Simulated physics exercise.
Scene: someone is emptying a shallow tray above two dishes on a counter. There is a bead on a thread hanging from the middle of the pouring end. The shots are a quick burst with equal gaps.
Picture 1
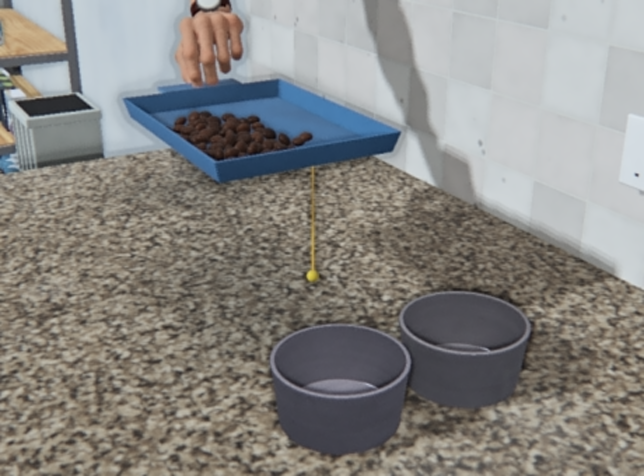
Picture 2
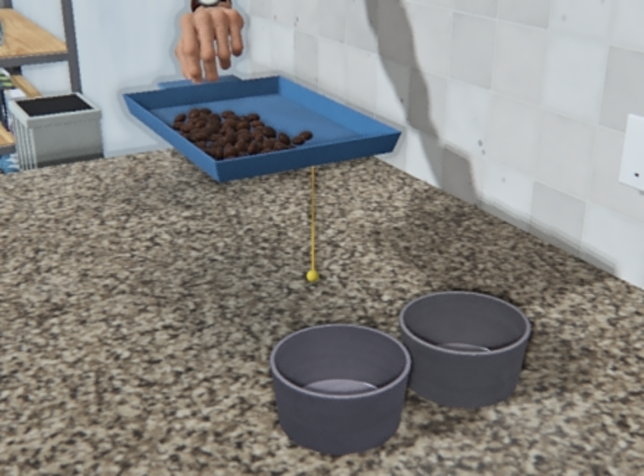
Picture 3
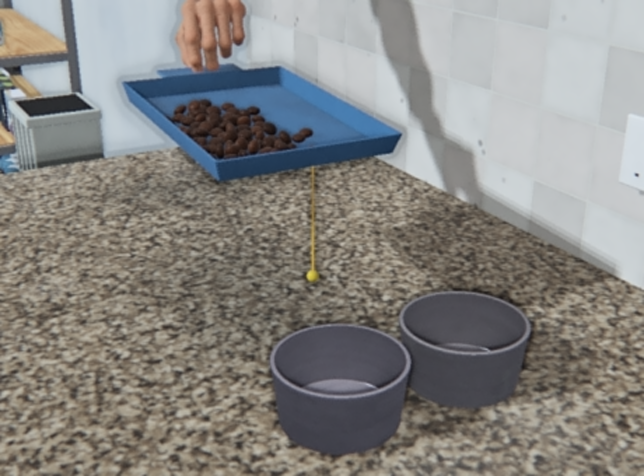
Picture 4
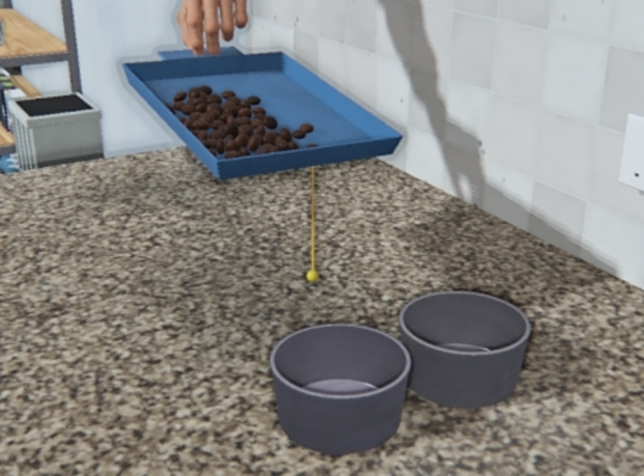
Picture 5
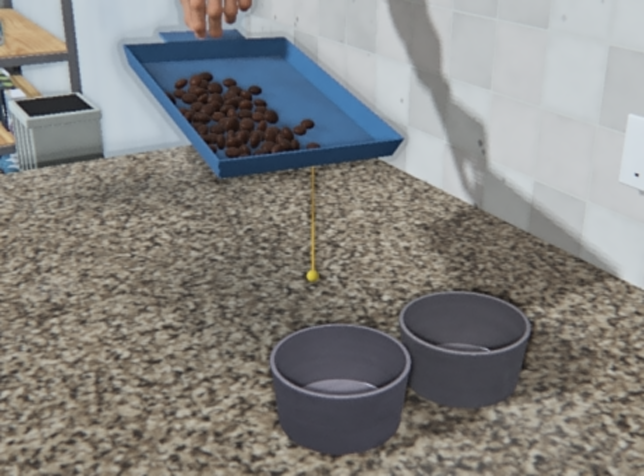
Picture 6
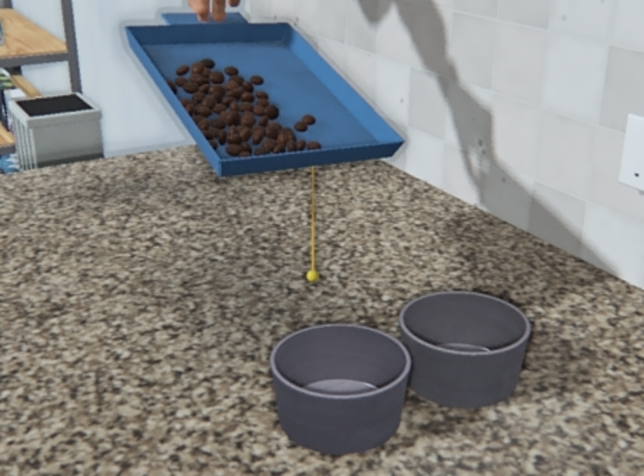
At first, a hand holds a blue tray of dark brown pieces nearly level above two grey dishes on a speckled counter, a yellow bead hanging below. Then the hand rises and the tray's far side lifts steadily, tilting it toward the dishes, while the pieces spread slightly and the bead stays still.
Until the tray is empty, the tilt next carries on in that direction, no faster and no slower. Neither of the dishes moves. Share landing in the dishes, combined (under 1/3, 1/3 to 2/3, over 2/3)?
Landed: Beneath a third.
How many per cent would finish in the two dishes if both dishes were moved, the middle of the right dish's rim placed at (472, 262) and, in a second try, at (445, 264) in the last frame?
About 60 per cent first, then about 40 per cent.
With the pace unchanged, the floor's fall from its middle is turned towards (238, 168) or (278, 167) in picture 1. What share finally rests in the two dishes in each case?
The first try yields 0 percent and the second 10 percent.
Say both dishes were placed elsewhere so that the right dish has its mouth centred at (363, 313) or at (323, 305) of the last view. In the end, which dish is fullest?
In the first try it is the one to the right, in the second it is the one to the right.
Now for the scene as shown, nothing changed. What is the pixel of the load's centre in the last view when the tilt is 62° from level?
Roughly at (302, 132).
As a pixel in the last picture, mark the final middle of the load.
About (361, 354).
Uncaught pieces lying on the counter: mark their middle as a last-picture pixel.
Centre, final frame: Roughly (367, 346).
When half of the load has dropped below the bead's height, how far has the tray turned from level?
Roughly 105 degrees of tilt.
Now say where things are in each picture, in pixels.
In the first picture, corners of the pouring end at (219, 160) and (393, 131), level; middle of the load at (231, 138), flat chocolate drops; left dish at (376, 416); right dish at (503, 372); bead on its thread at (313, 276).
In the second picture, corners of the pouring end at (219, 159) and (393, 131), level; middle of the load at (231, 136).
In the third picture, corners of the pouring end at (220, 159) and (394, 132), tipped barely, lowest at the right corner; middle of the load at (231, 131).
In the fourth picture, corners of the pouring end at (221, 158) and (395, 134), tipped a little, lowest at the right corner; middle of the load at (232, 124).
In the fifth picture, corners of the pouring end at (222, 157) and (396, 136), tipped a little, lowest at the right corner; middle of the load at (233, 117).
In the sixth picture, corners of the pouring end at (223, 157) and (397, 138), tipped clearly, lowest at the right corner; middle of the load at (235, 110); left dish at (376, 416); right dish at (503, 372).
Soon after the last picture, tray tipped steeply; nearly all on the tray; a stray few in the air.
A little later, tray tipped past a quarter turn; about a third on the tray; a small part in the left dish; about a third outside both; about a quarter in the air.
Later still, tray tipped past a quarter turn; about a quarter in the left dish; most outside both.
At rest, tray tipped past a quarter turn; about a quarter in the left dish; none in the right dish; most outside both.
